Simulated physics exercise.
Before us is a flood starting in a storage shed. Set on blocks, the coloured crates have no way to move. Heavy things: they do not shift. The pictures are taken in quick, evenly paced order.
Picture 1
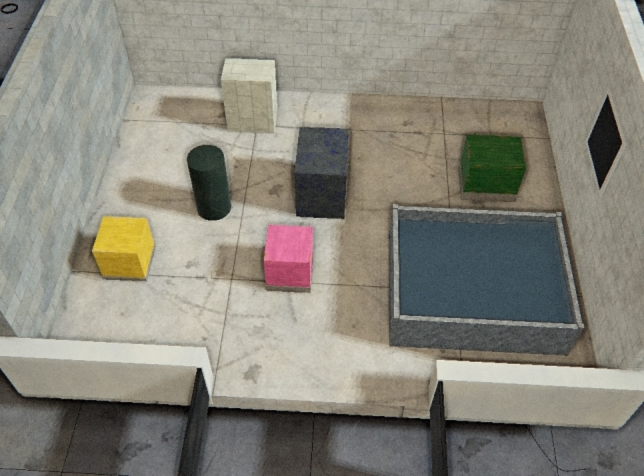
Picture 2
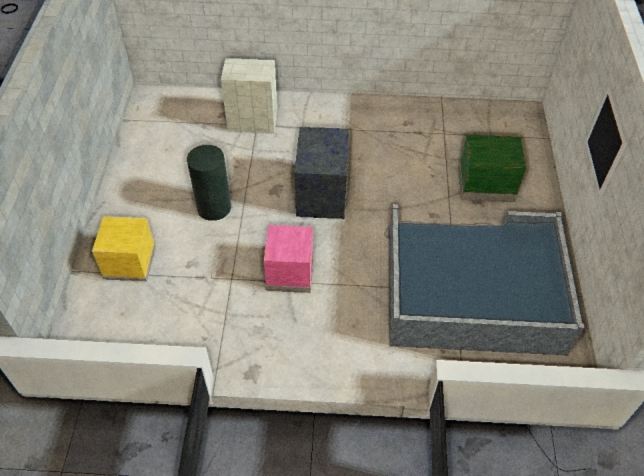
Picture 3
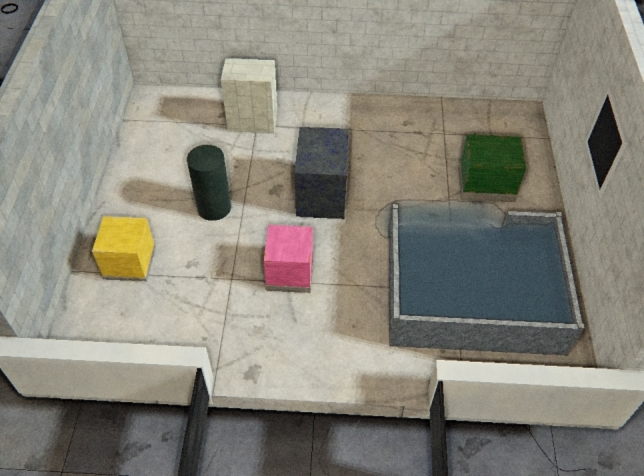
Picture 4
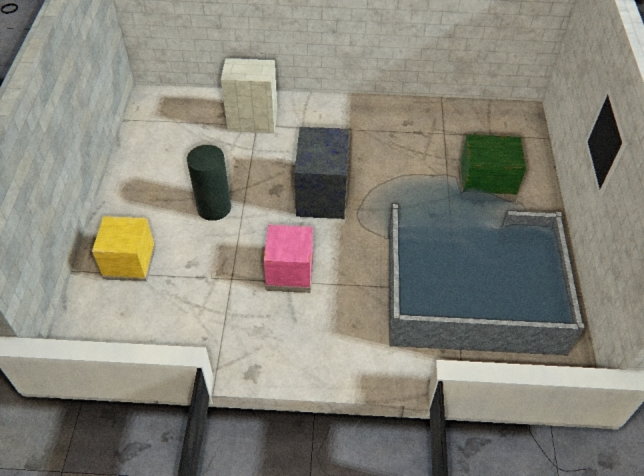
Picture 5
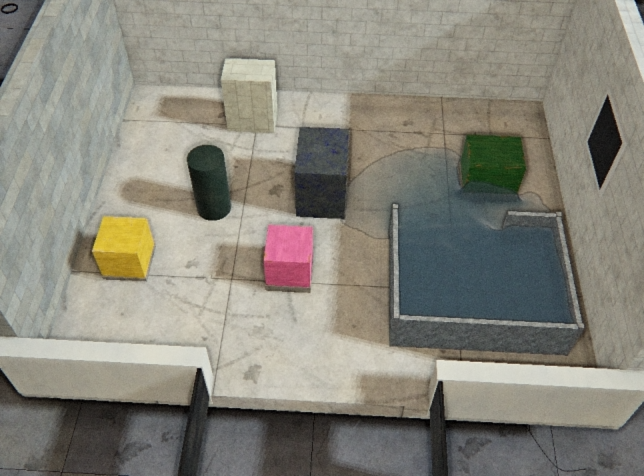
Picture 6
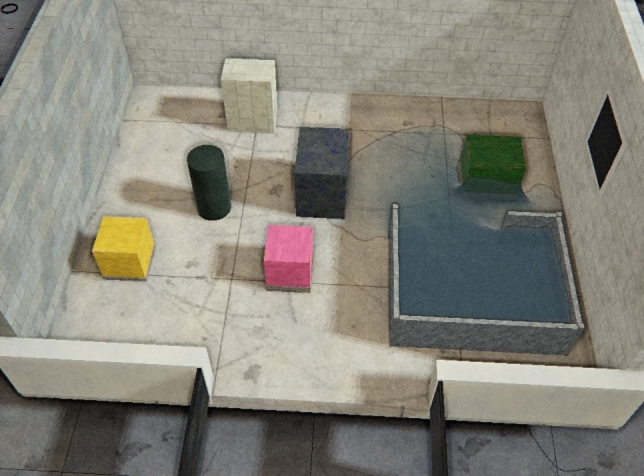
The footage shows a walled room with coloured blocks, a dark green cylinder and a tank of water; a gap opens in the tank's far side, and water pours out, spreading across the floor around the unmoving green block.
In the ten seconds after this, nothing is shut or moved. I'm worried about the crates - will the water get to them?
Here is how it goes: The green crate gets water on it; the pink crate is spared; the yellow crate gets water on it.
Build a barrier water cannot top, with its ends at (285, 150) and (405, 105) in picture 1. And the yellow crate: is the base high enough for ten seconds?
Yellow stays out of it.
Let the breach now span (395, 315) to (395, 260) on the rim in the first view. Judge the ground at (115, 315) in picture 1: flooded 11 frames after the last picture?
Submerged.
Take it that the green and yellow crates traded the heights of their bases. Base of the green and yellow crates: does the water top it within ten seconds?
Green crate: Is reached; yellow crate: Stays clear.
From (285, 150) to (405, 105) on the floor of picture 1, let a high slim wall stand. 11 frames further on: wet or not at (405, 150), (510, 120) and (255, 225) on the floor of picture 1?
Outcome by spot, in order - watered, watered, unwatered.
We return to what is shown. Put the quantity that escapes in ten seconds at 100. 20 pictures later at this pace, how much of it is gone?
About 0 per cent.
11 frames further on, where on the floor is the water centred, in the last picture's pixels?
Point: (434, 208).
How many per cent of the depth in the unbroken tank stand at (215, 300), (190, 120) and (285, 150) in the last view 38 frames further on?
Some 4, 4 and 14 in a hundred.
A moment on, water covers 25 % of the floor; the green crate water round its plinth, the pink crate not reached, the yellow crate not reached.
Next, water covers 35 % of the floor; the green crate water round its plinth, the pink crate not reached, the yellow crate not reached.
Then, water covers 50 % of the floor; the green crate water round its plinth, the pink crate water round its plinth, the yellow crate not reached.
Later, water covers 85 % of the floor; the green crate water round its plinth, the pink crate water round its plinth, the yellow crate water round its plinth.
In the end, water covers 100 % of the floor; the green crate was topped, the pink crate stayed above the water, the yellow crate was topped.
